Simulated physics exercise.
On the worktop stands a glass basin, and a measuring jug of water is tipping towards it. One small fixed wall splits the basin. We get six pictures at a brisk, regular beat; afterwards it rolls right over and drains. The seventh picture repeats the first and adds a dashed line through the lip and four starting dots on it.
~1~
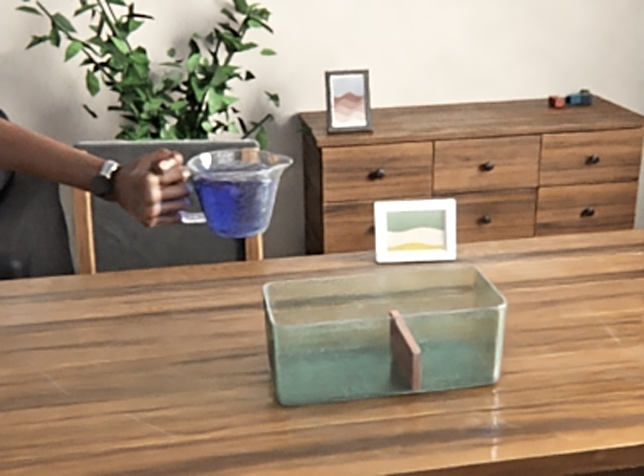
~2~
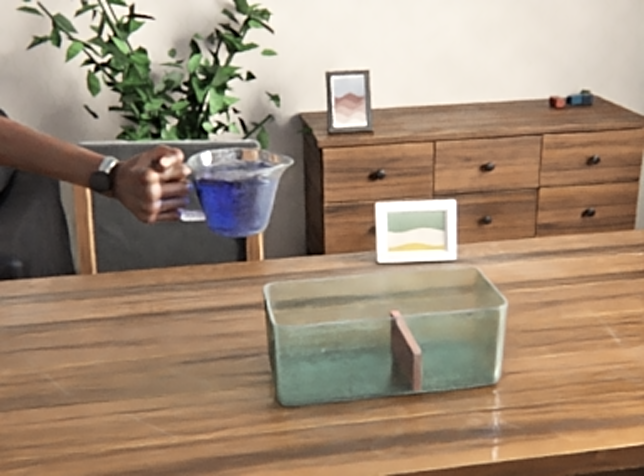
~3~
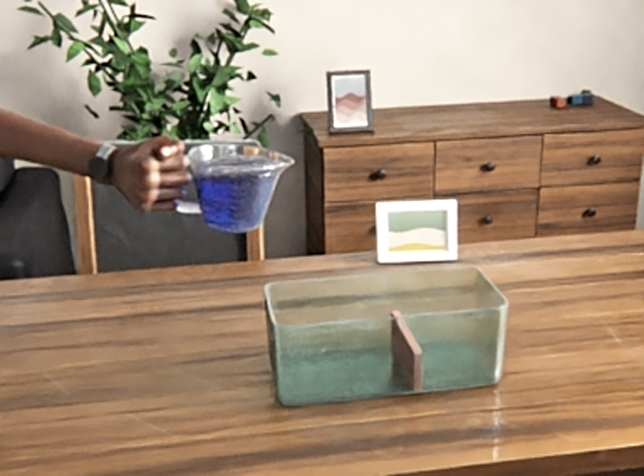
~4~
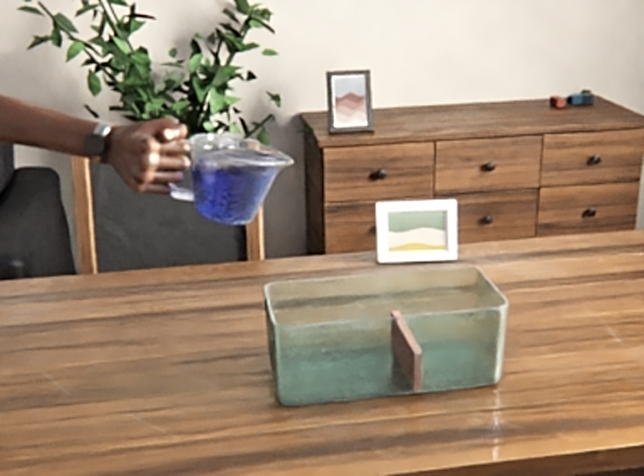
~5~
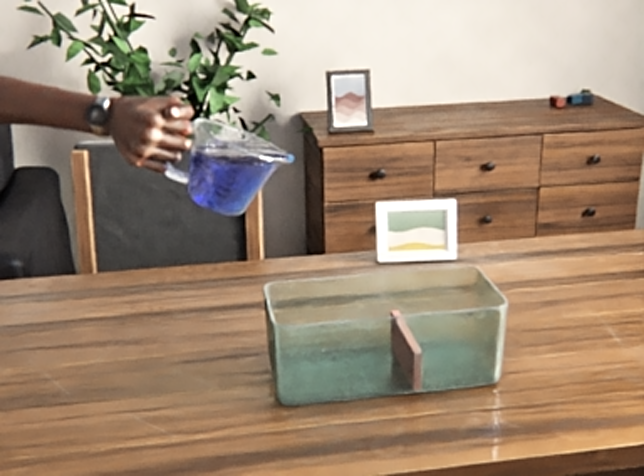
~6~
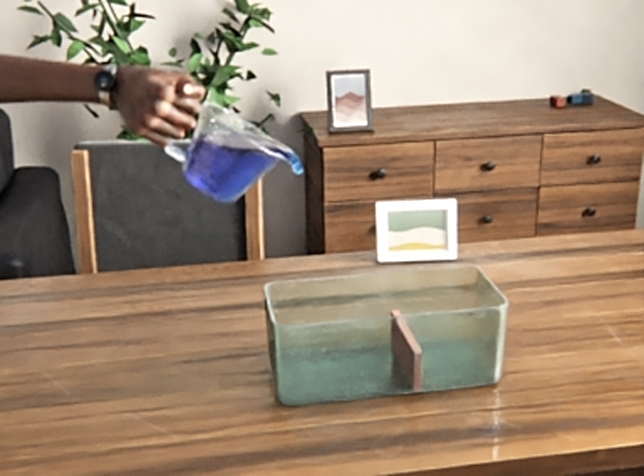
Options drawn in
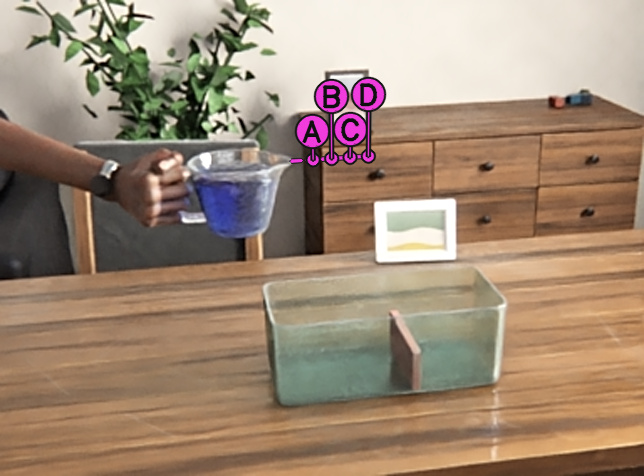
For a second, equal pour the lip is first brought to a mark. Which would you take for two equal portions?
Best: A.
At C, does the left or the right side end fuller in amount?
More ends on the right.
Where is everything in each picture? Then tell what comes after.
The first picture shows upright, lip at (291, 161); basin from (277, 403) to (498, 379); top of the wall at (405, 330); nothing has left yet.
The second picture shows upright, lip at (292, 161); nothing has left yet.
The third picture shows tipped about 6°, lip at (293, 161); nothing has left yet.
The fourth picture shows tipped about 14°, lip at (292, 161); nothing has left yet.
The fifth picture shows tipped about 24°, lip at (291, 160); water is over the lip, down to (291, 160).
The sixth picture shows tipped about 35°, lip at (291, 160); water is over the lip, down to (296, 170).
On the marked copy, A at (313, 159); B at (331, 158); C at (350, 157); D at (368, 156).
If A is chosen, about 54 % ends left of the wall and 43 % right of it; 3 % is lost outside.
If B is chosen, about 22 % ends left of the wall and 73 % right of it; 5 % is lost outside.
If C is chosen, about 18 % ends left of the wall and 75 % right of it; 7 % is lost outside.
If D is chosen, about 28 % ends left of the wall and 65 % right of it; 7 % is lost outside.
